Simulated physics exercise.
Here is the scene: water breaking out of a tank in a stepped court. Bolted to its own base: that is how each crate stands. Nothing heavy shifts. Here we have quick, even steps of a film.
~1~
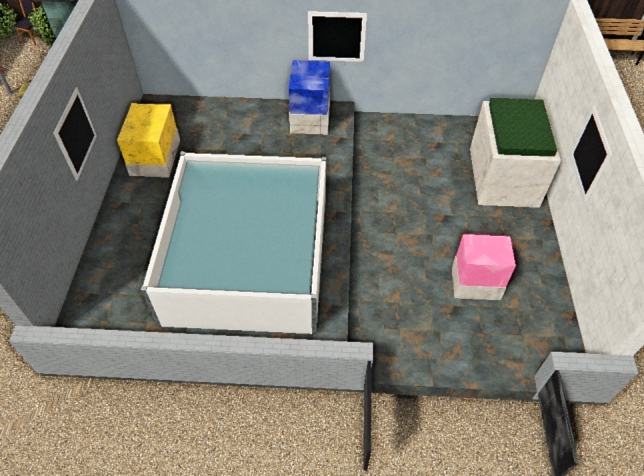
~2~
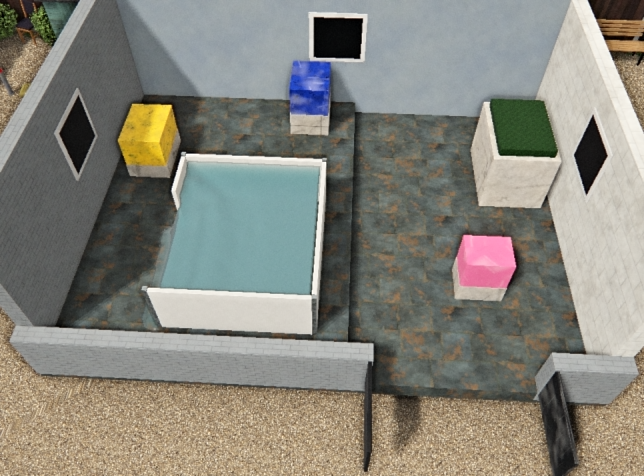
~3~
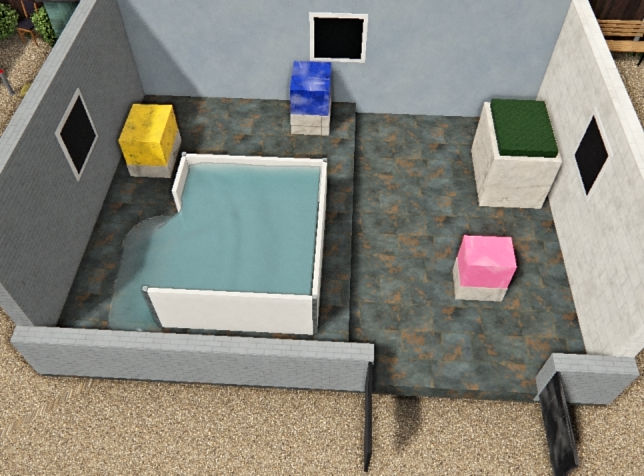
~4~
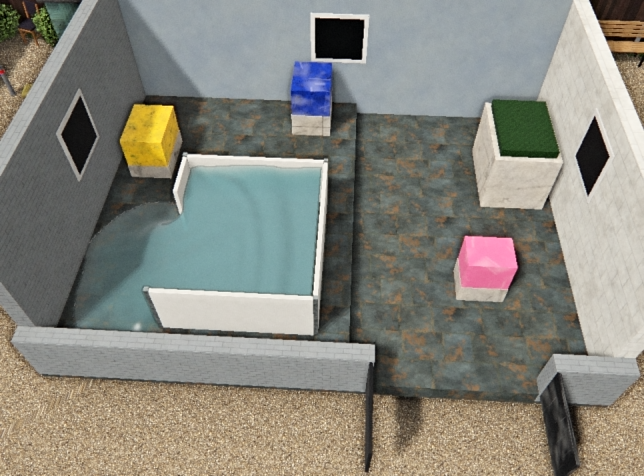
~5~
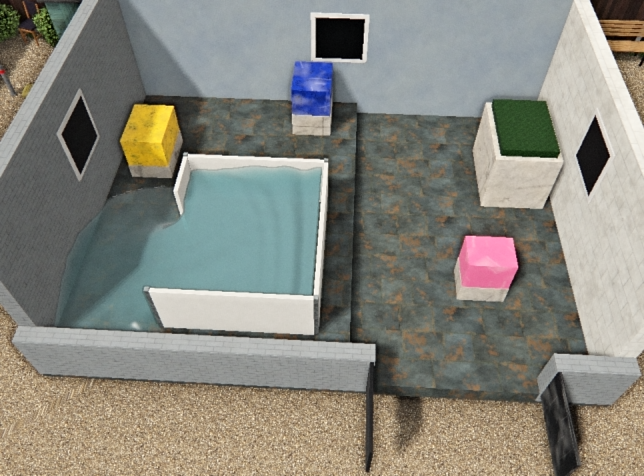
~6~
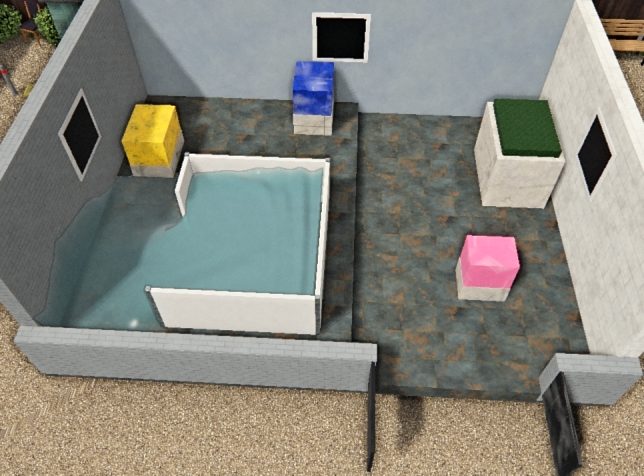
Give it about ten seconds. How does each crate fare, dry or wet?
The pink crate comes out dry. The yellow crate comes out wet. The blue crate comes out dry.
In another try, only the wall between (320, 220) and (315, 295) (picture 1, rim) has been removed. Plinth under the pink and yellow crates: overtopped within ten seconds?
My take: The pink crate gets flooded, while the yellow crate stays clear.
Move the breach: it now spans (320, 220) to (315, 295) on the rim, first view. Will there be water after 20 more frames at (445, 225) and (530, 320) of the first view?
Taking them in turn: Underwater, then underwater.
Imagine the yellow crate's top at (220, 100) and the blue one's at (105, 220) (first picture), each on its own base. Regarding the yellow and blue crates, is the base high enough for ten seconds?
Looking at both, the yellow crate gets submerged, and the blue crate gets submerged.
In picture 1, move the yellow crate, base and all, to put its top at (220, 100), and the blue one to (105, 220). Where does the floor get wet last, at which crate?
The pink-painted one comes last.
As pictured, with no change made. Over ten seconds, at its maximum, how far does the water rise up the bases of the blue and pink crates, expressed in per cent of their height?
The first comes to 70 per cent and the second to 50 per cent.
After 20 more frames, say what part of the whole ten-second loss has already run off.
15 per cent.
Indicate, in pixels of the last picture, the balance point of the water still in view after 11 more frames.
Roughly (186, 257).
A moment on, water covers 15 % of the floor; the pink crate not reached, the yellow crate water round its plinth, the blue crate not reached.
Next, water covers 25 % of the floor; the pink crate not reached, the yellow crate water round its plinth, the blue crate not reached.
Then, water covers 70 % of the floor; the pink crate water round its plinth, the yellow crate water round its plinth, the blue crate water round its plinth.
Later, water covers 90 % of the floor; the pink crate water round its plinth, the yellow crate water round its plinth, the blue crate water round its plinth.
In the end, water covers 95 % of the floor; the pink crate stayed above the water, the yellow crate was topped, the blue crate stayed above the water.
